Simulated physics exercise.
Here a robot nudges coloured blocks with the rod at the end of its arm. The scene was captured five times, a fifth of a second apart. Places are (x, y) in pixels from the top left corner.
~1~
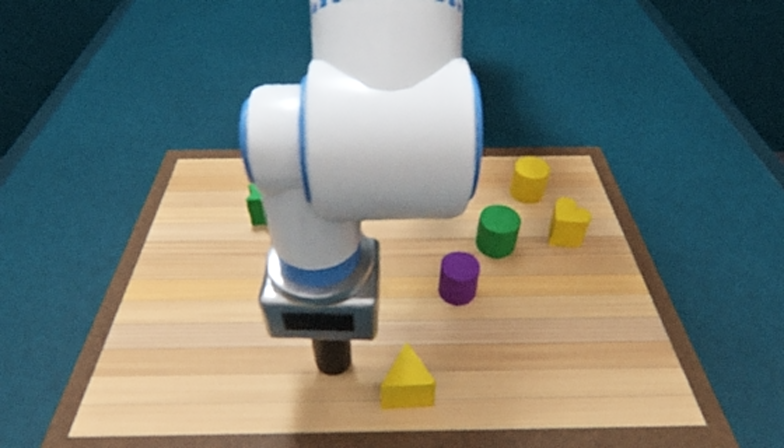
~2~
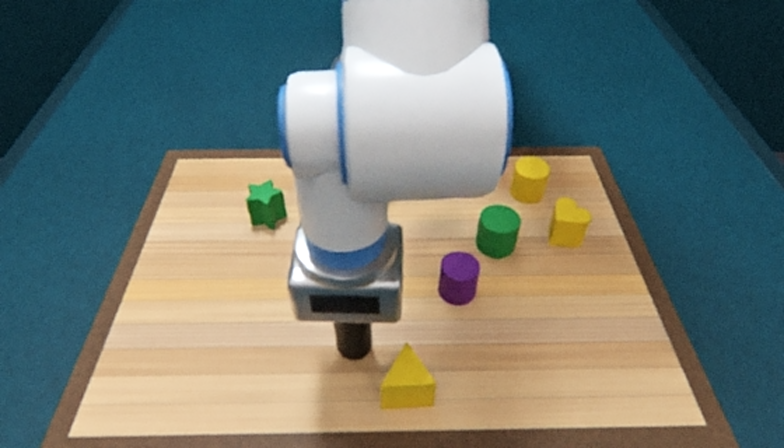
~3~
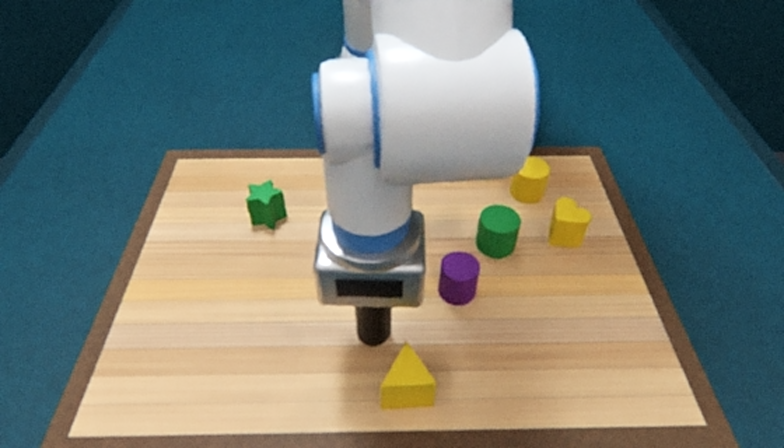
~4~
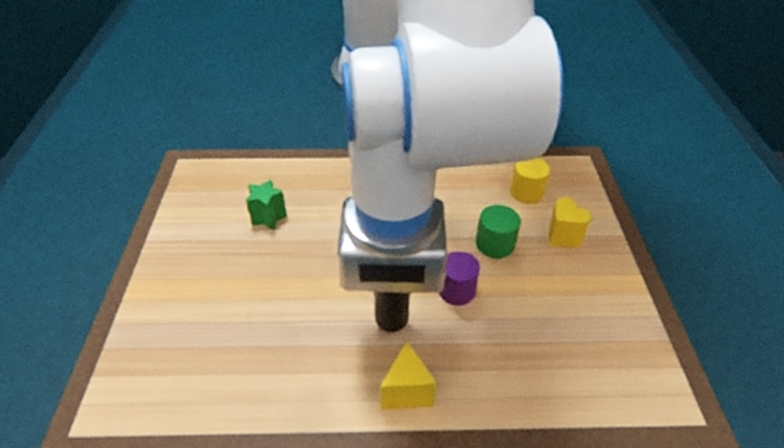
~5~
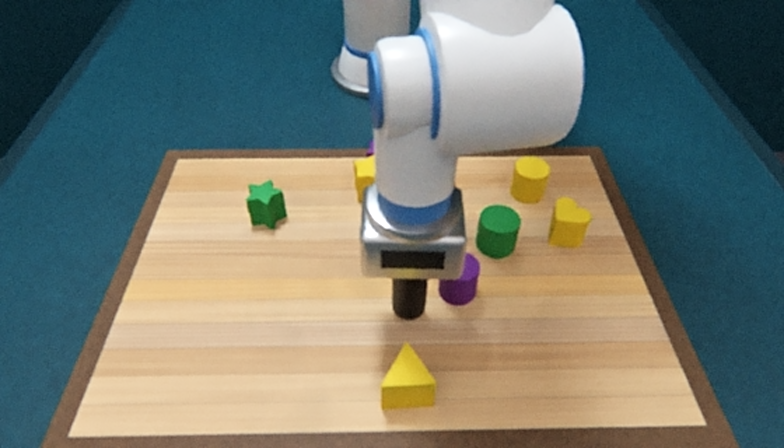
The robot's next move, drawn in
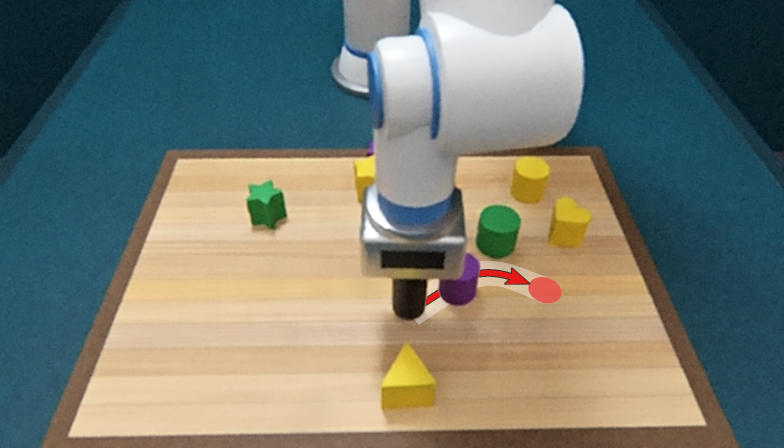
At first, a white robot arm holds its dark rod near the front of a wooden board, just left of a yellow triangle block. The arm then glides steadily right and backward, uncovering a green star and part of a yellow block, until the rod is beside the purple round block, with every block unmoved.
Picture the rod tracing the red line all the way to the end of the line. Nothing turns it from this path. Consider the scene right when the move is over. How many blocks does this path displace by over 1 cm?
Counting only shifts above 1 cm, I get one block.
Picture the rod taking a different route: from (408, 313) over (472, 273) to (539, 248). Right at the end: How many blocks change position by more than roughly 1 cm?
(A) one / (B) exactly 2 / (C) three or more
B (exactly 2)
Path on the board, from (408, 313) through (449, 287) and (494, 273) to (545, 290).
What follows on the original path. One third of the way, rod (451, 280); purple round block (488, 254).
Two thirds of the way, rod (496, 267); purple round block (536, 246).
At the end, rod (547, 284); purple round block (577, 248); green round block in place.
